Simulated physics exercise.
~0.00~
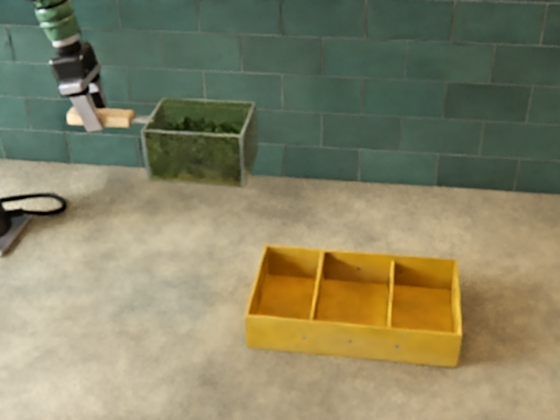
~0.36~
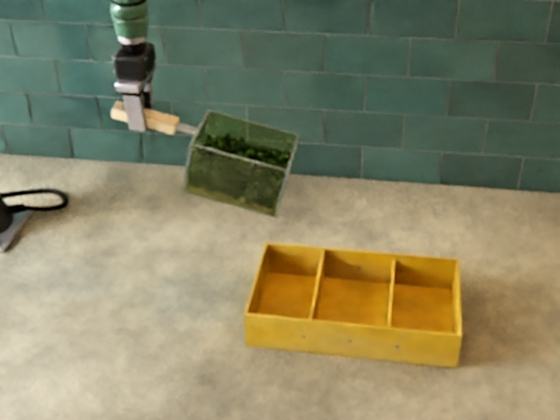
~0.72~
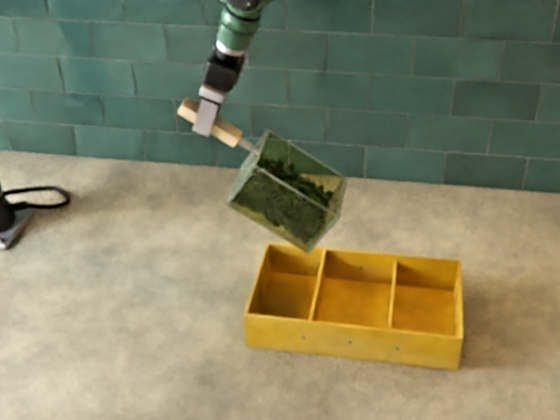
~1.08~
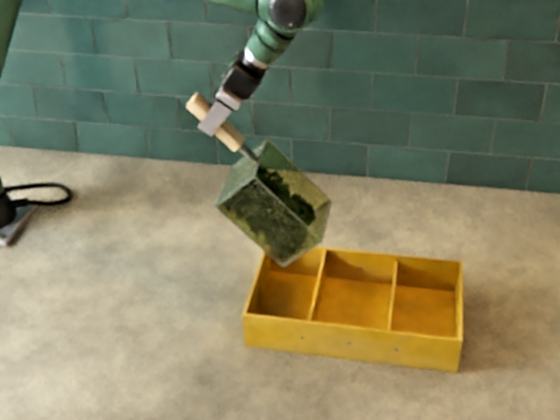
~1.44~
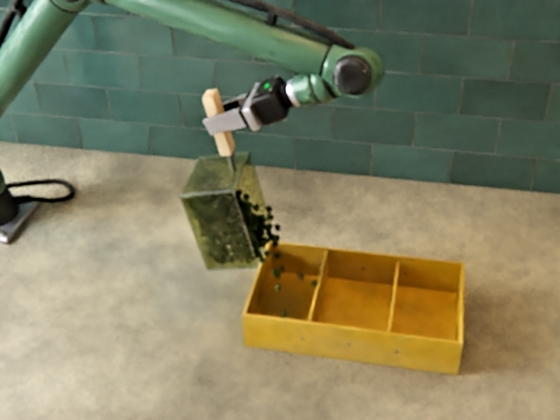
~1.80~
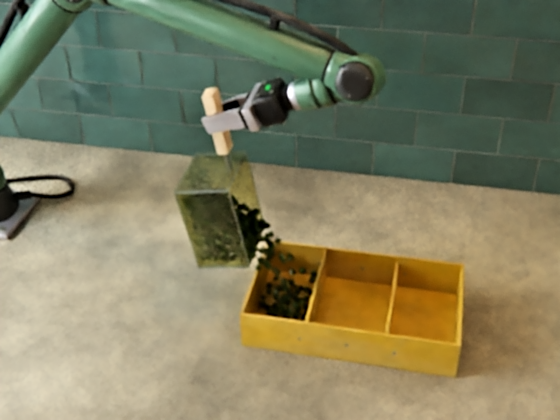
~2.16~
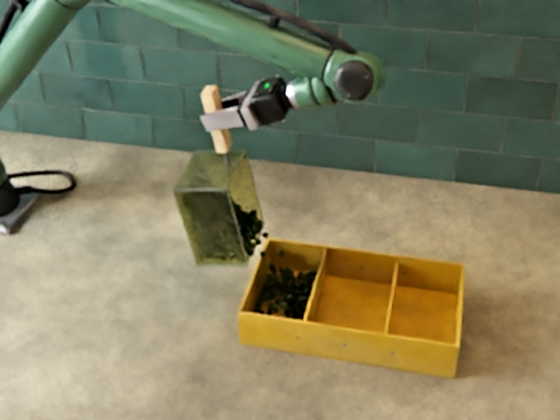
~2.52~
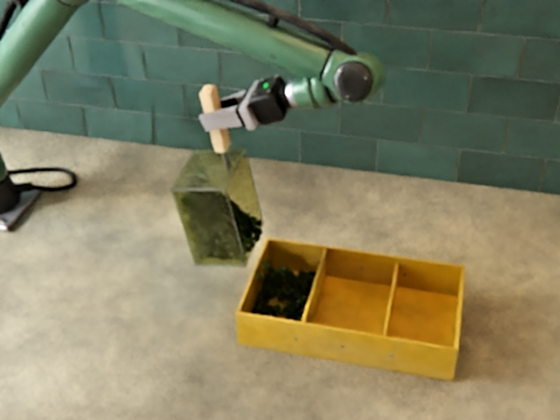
On a countertop, a robot arm tips dark beads into a yellow tray's left compartment.
